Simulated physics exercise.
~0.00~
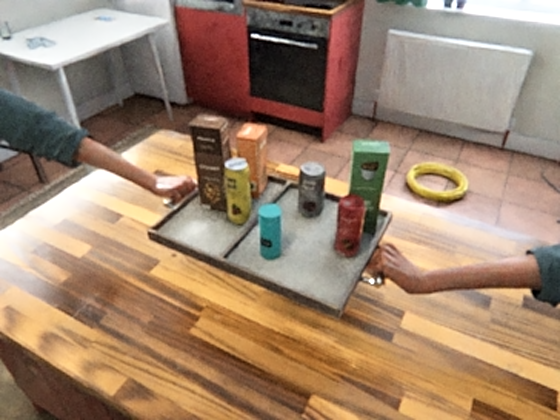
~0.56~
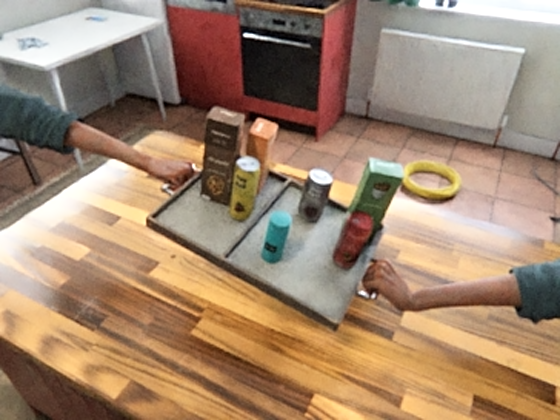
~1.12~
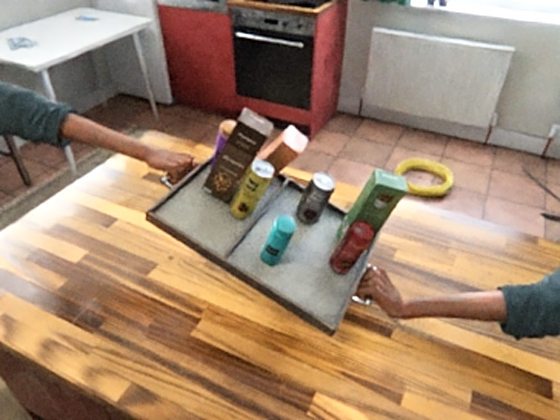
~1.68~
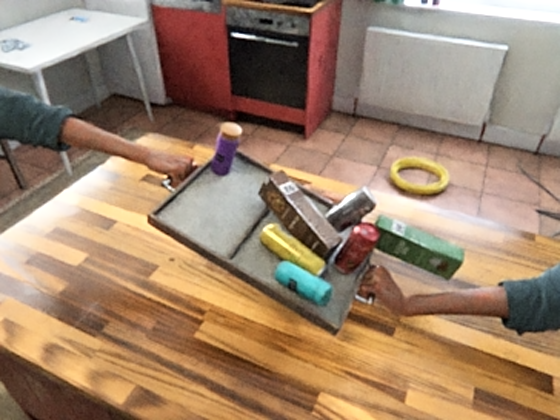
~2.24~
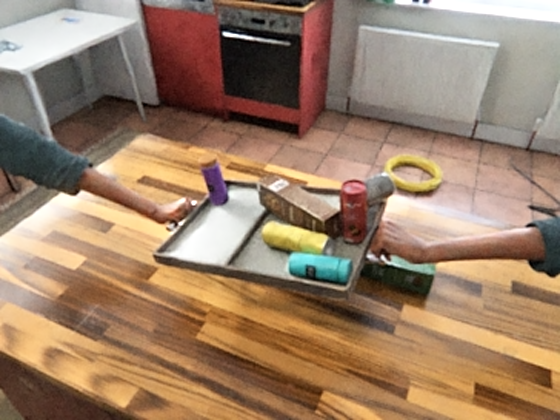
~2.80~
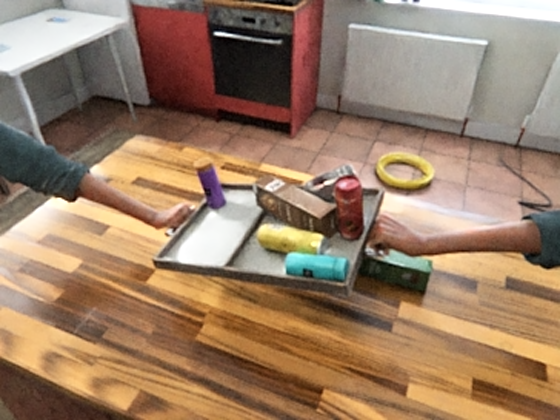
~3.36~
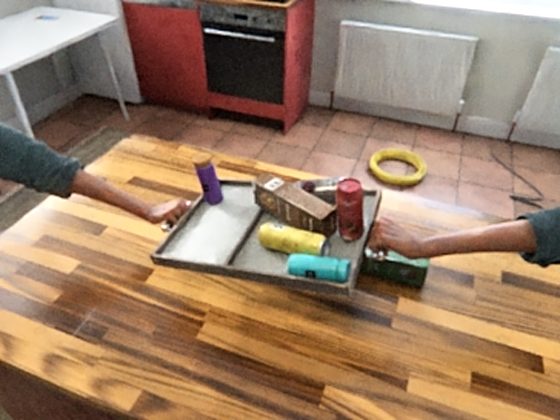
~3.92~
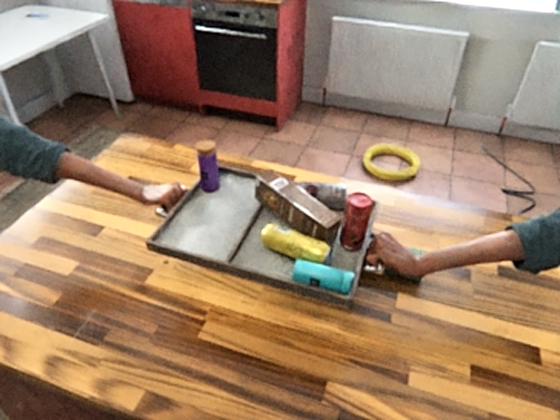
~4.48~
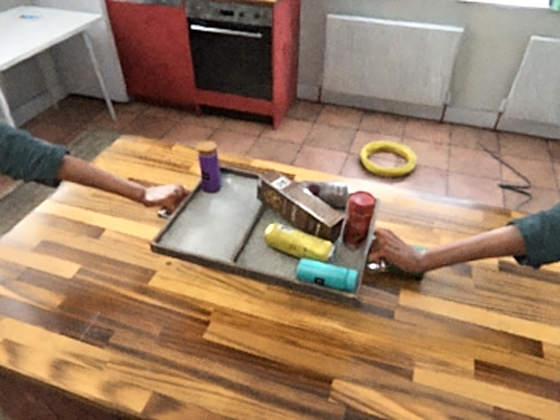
Kitchen table, two hands tilting a loaded tray rightward then back, cartons and cans toppling, purple and red containers still standing.
